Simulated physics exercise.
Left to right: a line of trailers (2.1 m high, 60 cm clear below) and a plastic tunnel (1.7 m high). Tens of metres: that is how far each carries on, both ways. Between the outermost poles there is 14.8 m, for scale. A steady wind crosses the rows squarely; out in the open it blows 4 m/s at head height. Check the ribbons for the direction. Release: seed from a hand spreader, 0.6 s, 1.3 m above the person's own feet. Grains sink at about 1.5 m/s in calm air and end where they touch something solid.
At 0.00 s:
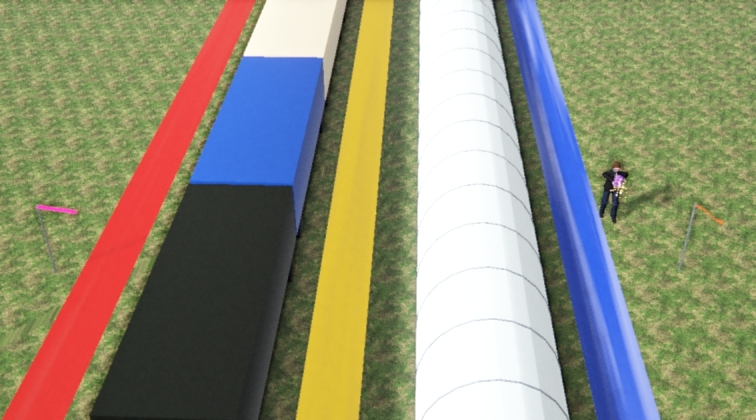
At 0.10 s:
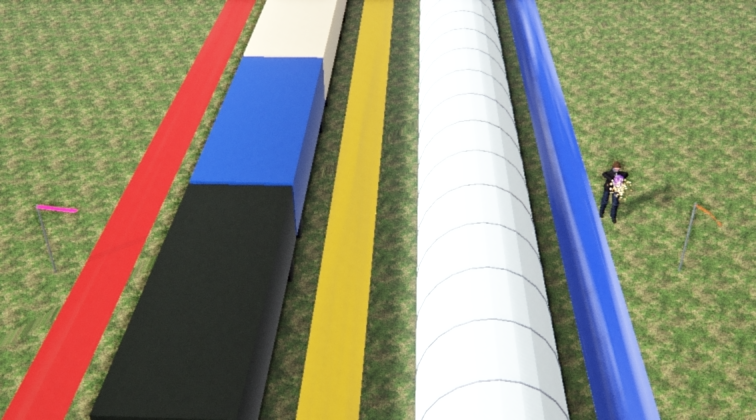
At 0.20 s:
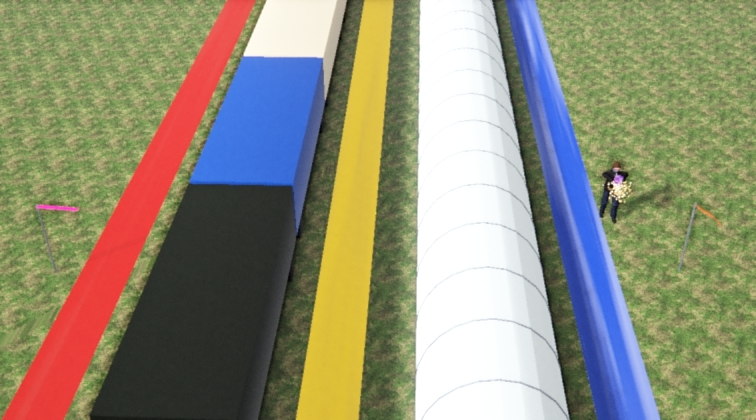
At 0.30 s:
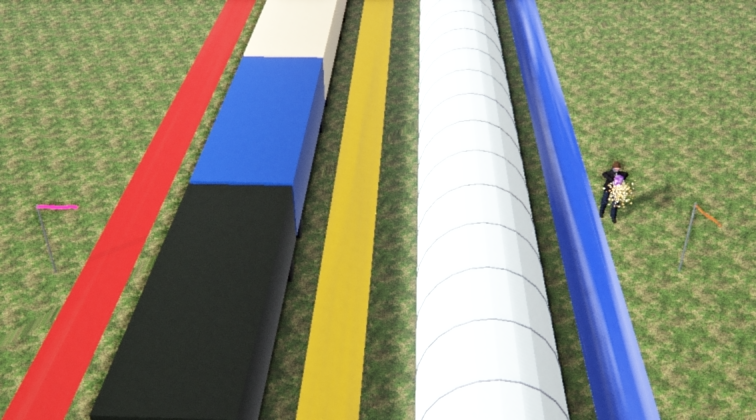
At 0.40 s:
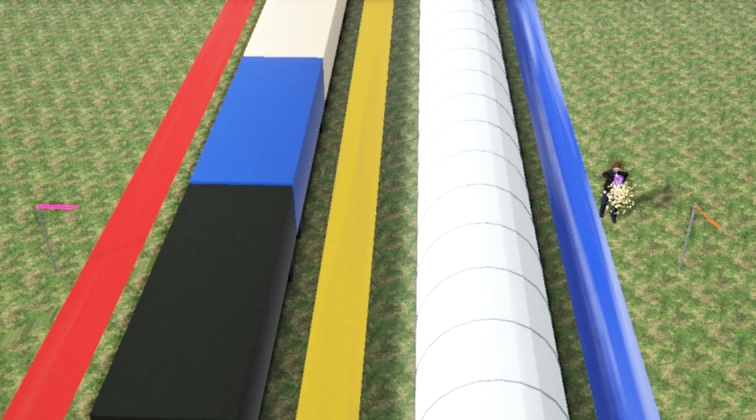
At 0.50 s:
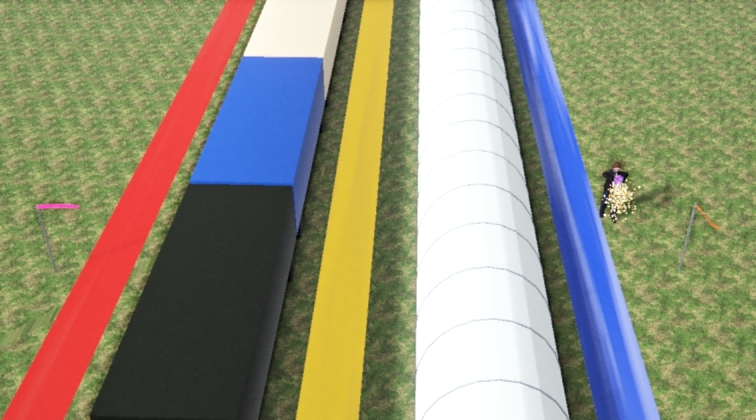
A grassy field is seen from a raised, fixed viewpoint looking along several long parallel rows. From left to right lie a red strip, a line of black, blue and cream box shapes, a yellow strip, a white ribbed tunnel and a blue strip, with a pink ribbon at left and an orange one beyond a dark-clad figure at right. Pale grains appear at the standing figure's front and spread into a small, thickening cluster, while the ribbons barely shift.
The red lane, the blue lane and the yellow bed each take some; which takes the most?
The blue one takes the most.
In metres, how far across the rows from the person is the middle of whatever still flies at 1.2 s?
I'd put it at close to 0.0 metres.
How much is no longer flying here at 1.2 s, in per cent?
40 per cent.
After 1.2 s, 59 % is in the air or yet to come; 0 % lies on the yellow bed, 7 % on the blue lane and 0 % on the red lane; the middle of what still flies is 0.4 m above the low ground, near (615, 218).
After 2.0 s, 6 % is in the air or yet to come; 0 % lies on the yellow bed, 26 % on the blue lane and 0 % on the red lane.
After 3.5 s, 0 % is in the air or yet to come; 0 % lies on the yellow bed, 30 % on the blue lane and 0 % on the red lane.
After 8.0 s, 0 % is in the air or yet to come; 0 % lies on the yellow bed, 30 % on the blue lane and 0 % on the red lane.
After 45.0 s, 0 % is in the air or yet to come; 0 % lies on the yellow bed, 30 % on the blue lane and 0 % on the red lane.
